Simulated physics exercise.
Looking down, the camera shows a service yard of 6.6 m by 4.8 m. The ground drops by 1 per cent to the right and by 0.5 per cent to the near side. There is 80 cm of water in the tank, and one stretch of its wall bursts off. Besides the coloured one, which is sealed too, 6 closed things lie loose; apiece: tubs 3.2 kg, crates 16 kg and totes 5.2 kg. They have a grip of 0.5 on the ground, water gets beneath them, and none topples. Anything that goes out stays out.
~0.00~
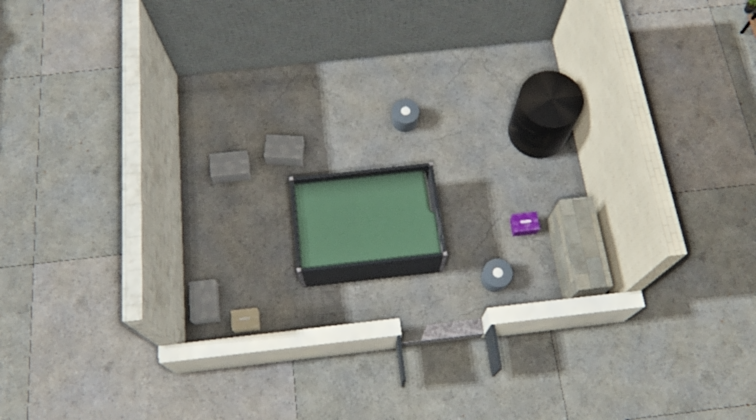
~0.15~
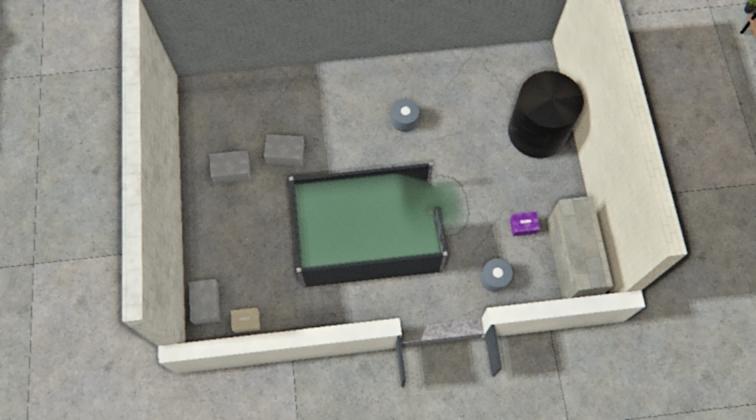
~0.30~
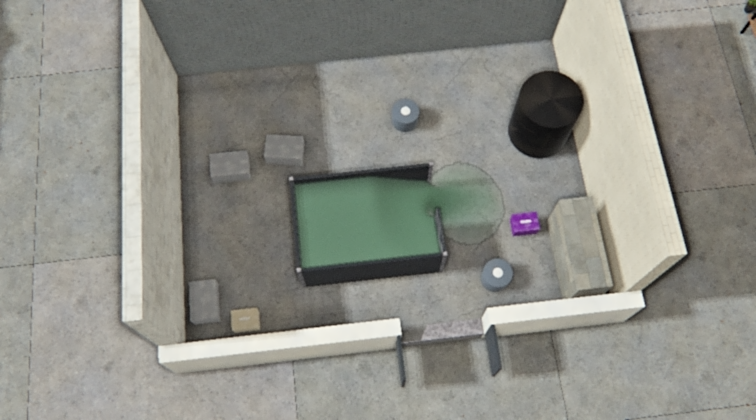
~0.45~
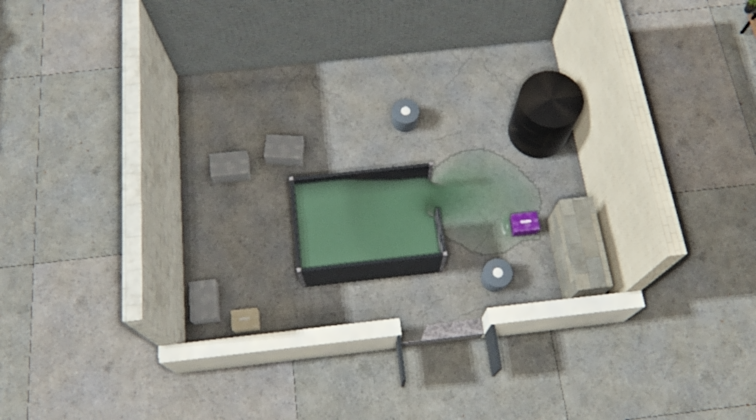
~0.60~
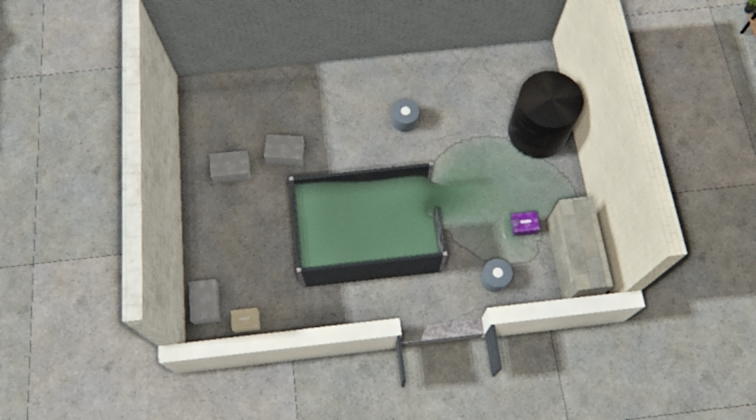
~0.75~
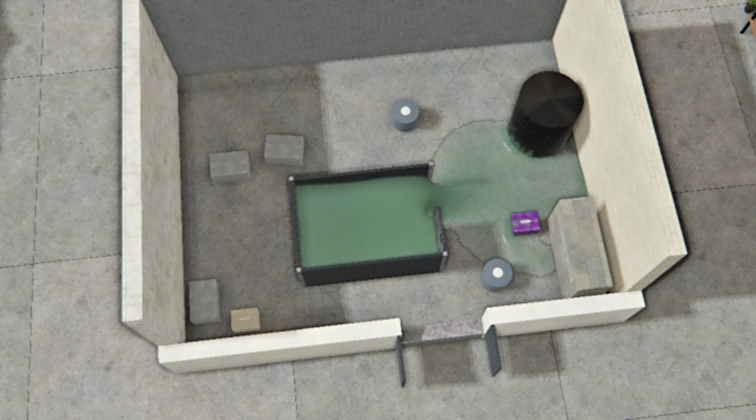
The clip opens on a walled yard seen from above, with a tank of green water, a black cylinder, grey blocks and a small purple tote. Part of the tank's right wall gives way, and water pours out and spreads rightward around the tote and toward the cylinder, while the loose objects stay still.
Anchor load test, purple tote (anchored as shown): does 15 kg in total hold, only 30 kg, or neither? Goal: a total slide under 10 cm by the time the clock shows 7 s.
Looks to me like nothing offered suffices.
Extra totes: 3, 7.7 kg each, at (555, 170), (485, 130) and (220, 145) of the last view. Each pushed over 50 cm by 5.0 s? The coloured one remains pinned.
Going through them in turn, the answers are not too far, too far and not too far.
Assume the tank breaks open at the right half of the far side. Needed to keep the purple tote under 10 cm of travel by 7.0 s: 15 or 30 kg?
Then even the small mass works.
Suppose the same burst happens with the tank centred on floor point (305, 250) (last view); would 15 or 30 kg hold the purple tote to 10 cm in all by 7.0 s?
Then the outcome is clear: Not even the heavier works.
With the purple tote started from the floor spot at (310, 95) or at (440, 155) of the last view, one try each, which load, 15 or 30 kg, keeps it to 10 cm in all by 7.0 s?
Order kept: Light pick works, light pick works.
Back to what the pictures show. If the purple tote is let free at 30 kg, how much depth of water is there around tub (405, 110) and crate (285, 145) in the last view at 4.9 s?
I'd estimate 1 cm for the first and 0 cm for the second.
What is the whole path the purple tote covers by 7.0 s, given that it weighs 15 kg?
Close to 400 centimetres all told.
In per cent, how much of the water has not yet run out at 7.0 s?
Around 96 % of the water.
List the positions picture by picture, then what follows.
The first frame shows the purple tote at (526, 222), on the bottom; water covers 2.8 m2; 0 of 7 have shifted.
The second frame shows the purple tote at (526, 222), on the bottom; water covers 3.3 m2; 0 of 7 have shifted.
The third frame shows the purple tote at (526, 222), on the bottom; 4.1 m2 under water; 0 of 7 have shifted.
The fourth frame shows the purple tote at (526, 222), on the bottom; water covers 5.1 m2; 0 of 7 have shifted.
The fifth frame shows the purple tote at (526, 222) rests on the ground; 6.3 m2 under water; 0 of 7 have shifted.
The sixth frame shows the purple tote at (526, 222), on the bottom; water covers 7.4 m2; 0 of 7 have shifted.
After 1.4 s the purple tote would be 31 cm from its start with 15 kg and 22 cm from its start with 30 kg; 10 cm of water round it then.
After 3.1 s the purple tote would be 146 cm from its start with 15 kg and 40 cm from its start with 30 kg; 20 cm of water round it then.
After 4.9 s the purple tote would be 202 cm from its start with 15 kg and 107 cm from its start with 30 kg; 15 cm of water round it then.
After 7.0 s the purple tote would be 270 cm from its start with 15 kg and 113 cm from its start with 30 kg; 11 cm of water round it then.
